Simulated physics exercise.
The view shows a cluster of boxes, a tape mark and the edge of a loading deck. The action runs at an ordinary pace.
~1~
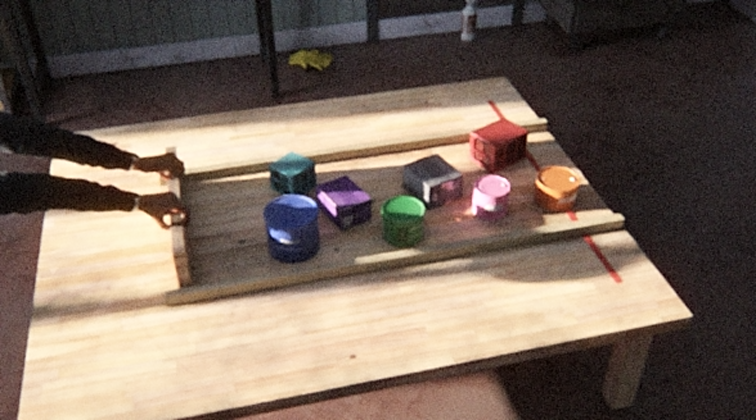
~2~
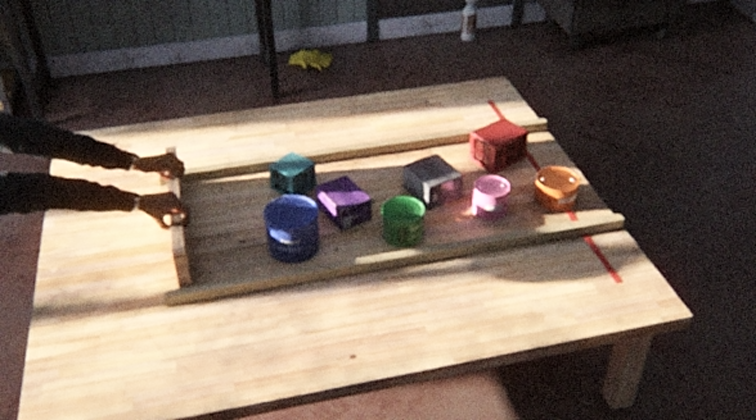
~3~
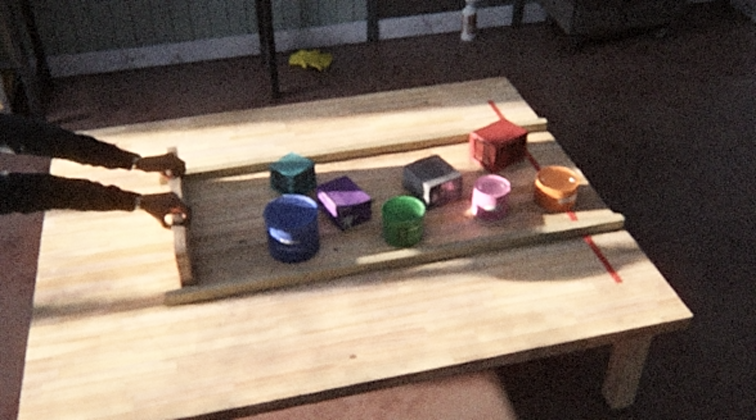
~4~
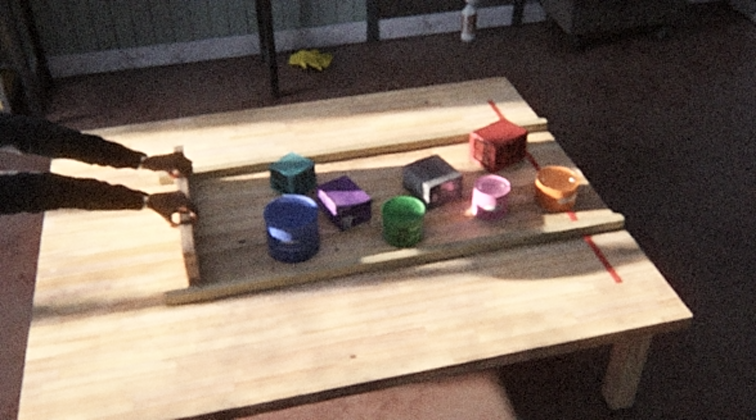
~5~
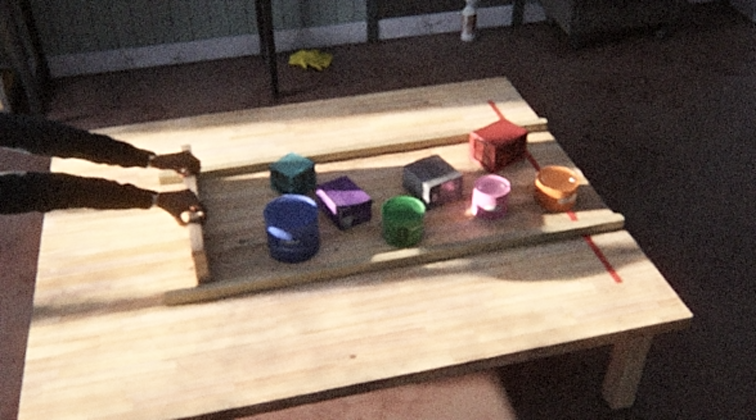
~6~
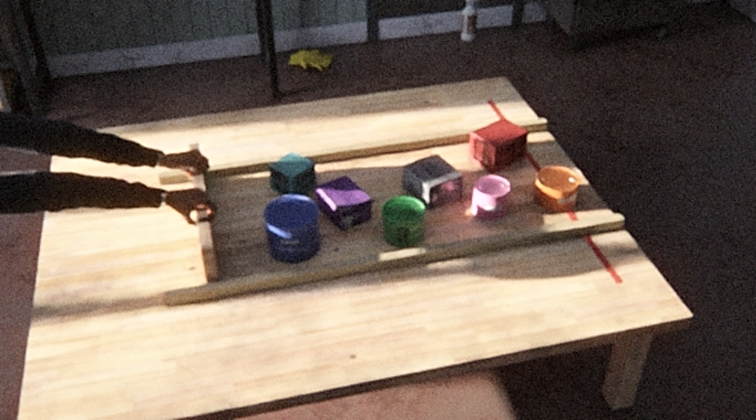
Two hands sliding a wooden plank slightly right between rails on a table, while the colourful boxes and round containers stay still.
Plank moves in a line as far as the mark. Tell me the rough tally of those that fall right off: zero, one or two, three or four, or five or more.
Tally: Five or more.
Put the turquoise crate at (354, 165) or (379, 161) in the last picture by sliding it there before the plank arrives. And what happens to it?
Result for the turquoise crate: It is still there at position one; it is still there at position two.
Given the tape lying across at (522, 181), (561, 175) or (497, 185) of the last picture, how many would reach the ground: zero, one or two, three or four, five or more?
In the order of the places given: Either one or two; five or over; one or two.
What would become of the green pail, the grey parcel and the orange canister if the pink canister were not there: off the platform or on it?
First, the green pail takes the fall; next, the grey parcel takes the fall; last, the orange canister takes the fall.
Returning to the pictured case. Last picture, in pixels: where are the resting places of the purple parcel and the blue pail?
You'll find the purple parcel at roughly (566, 162) and the blue pail at roughly (588, 182).
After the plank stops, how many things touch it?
It is in contact with 3.
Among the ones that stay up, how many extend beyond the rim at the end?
It's 2.
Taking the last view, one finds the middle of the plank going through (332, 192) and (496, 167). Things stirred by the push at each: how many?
The number moved is 4 and then 8.
Soon after, none off yet; orange canister at rest near (556, 189); red crate at rest near (498, 145); pink canister at rest near (491, 198).
In the end, the number that fall off is five or more; gone, green pail, grey parcel, pink canister, red crate and orange canister.
